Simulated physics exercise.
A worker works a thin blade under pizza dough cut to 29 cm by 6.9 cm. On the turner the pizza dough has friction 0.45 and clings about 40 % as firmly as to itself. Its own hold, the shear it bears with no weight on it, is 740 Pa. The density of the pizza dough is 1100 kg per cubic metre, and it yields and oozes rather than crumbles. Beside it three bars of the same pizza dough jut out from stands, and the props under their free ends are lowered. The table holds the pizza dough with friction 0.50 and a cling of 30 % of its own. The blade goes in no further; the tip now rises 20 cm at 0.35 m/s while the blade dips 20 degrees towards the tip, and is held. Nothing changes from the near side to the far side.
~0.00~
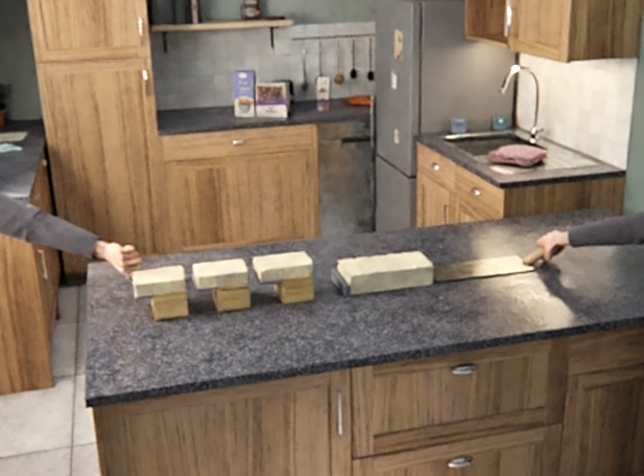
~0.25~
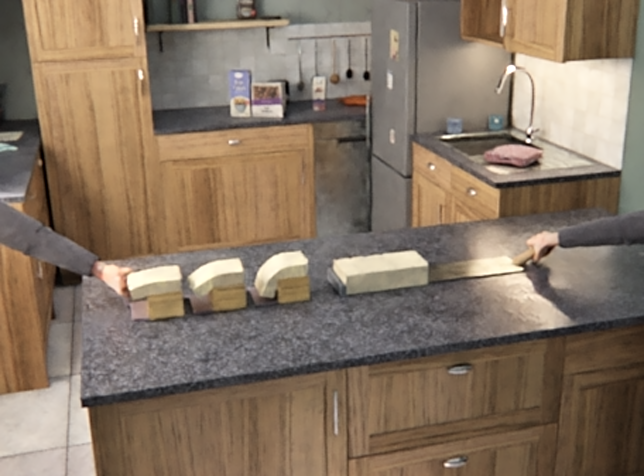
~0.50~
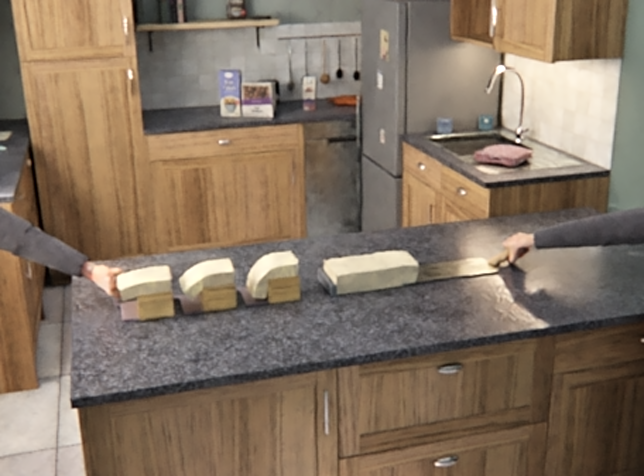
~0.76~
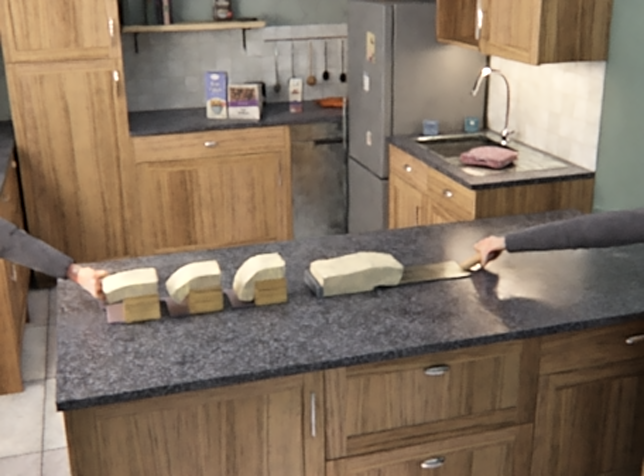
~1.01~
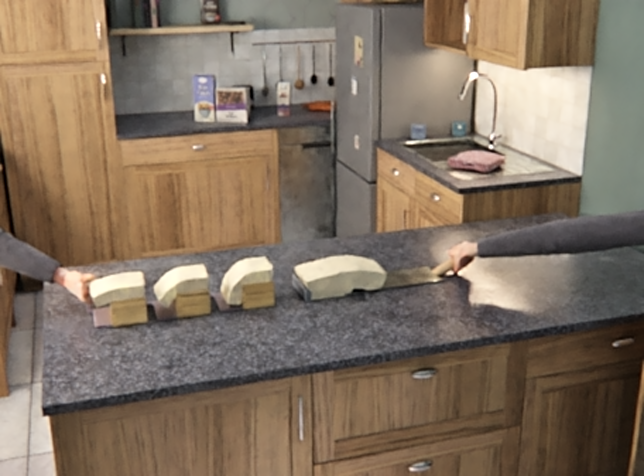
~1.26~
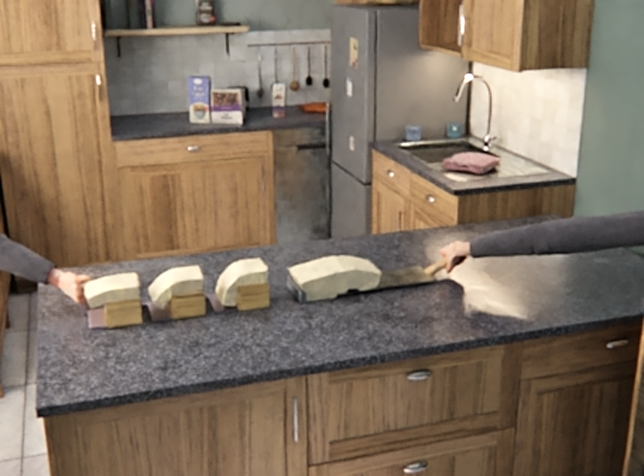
Three pale blocks sagging at their ends on small stands, then a hand sliding a thin blade leftward under a bulging slab.
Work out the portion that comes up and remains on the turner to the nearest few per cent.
The portion that comes up and remains on the turner is near 52 %.
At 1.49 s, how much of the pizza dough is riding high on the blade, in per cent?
About 25 %.
After 1.49 s, the tip is 8.3 cm up.
After 1.76 s, the tip is 18 cm up.
After 2.03 s, the tip is 20 cm up and 52 % is riding high on the blade.
After 2.29 s, the tip is 20 cm up and 52 % is riding high on the blade.
After 2.40 s, the tip is 20 cm up and 52 % is riding high on the blade.
